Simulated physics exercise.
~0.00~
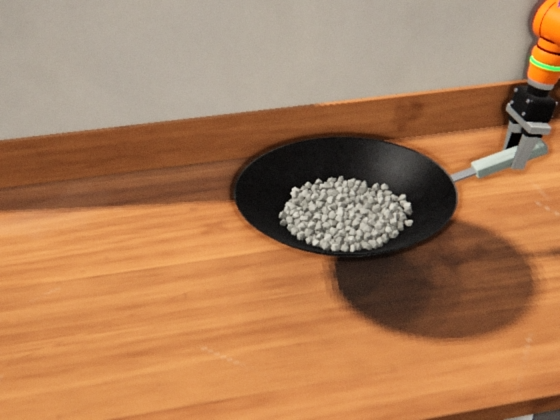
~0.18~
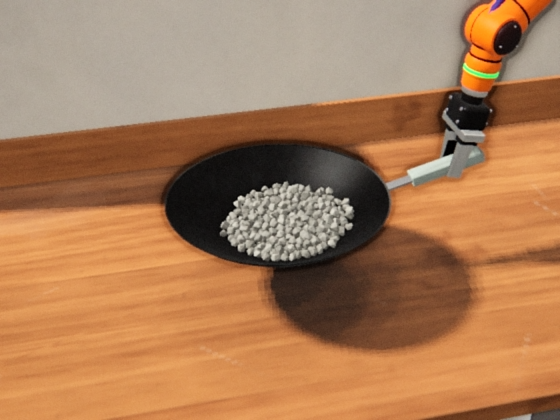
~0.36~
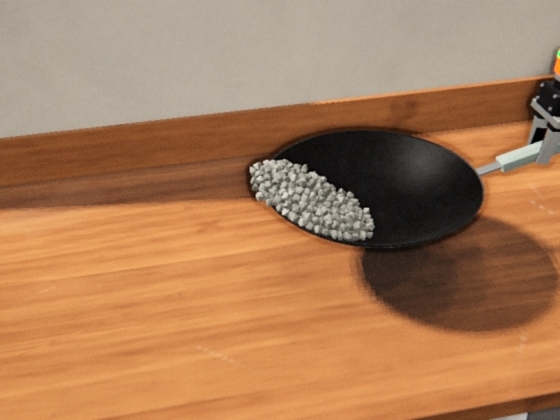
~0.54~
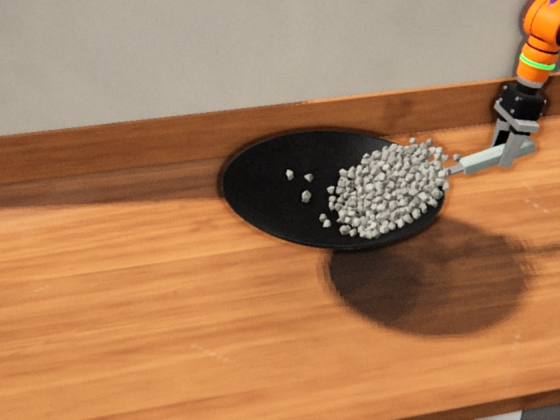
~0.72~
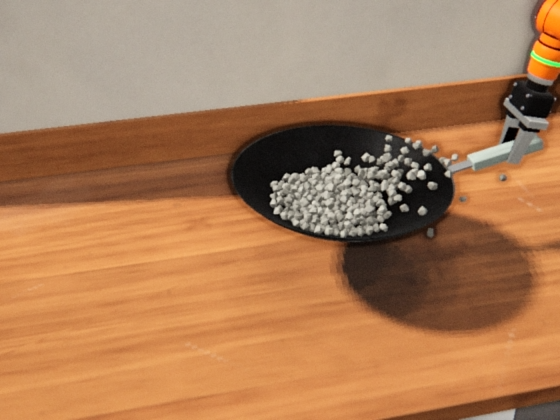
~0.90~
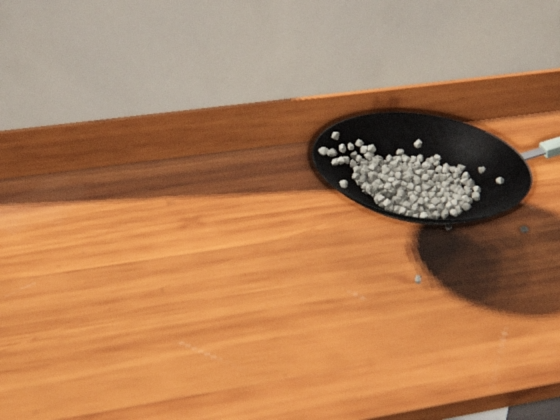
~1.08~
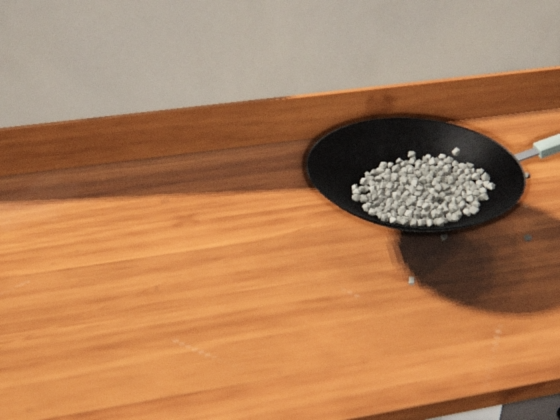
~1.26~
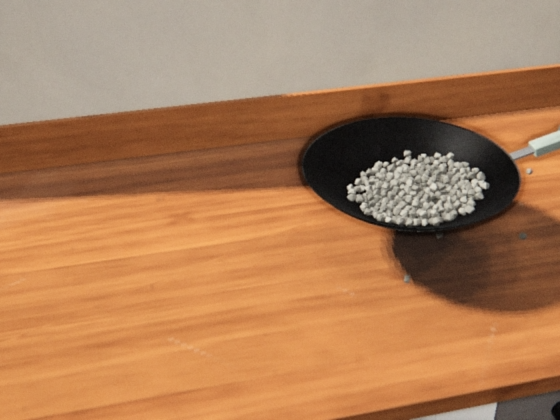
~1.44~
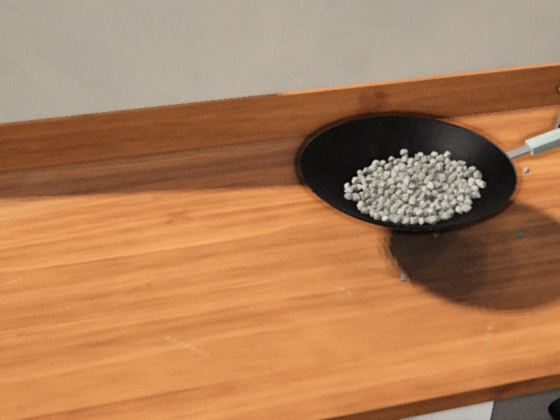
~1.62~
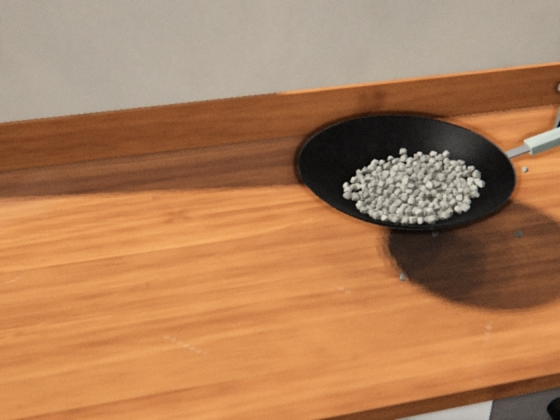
Black wok of grey pebbles being jerked back and forth by an orange robot arm, spilling a few before coming to rest.
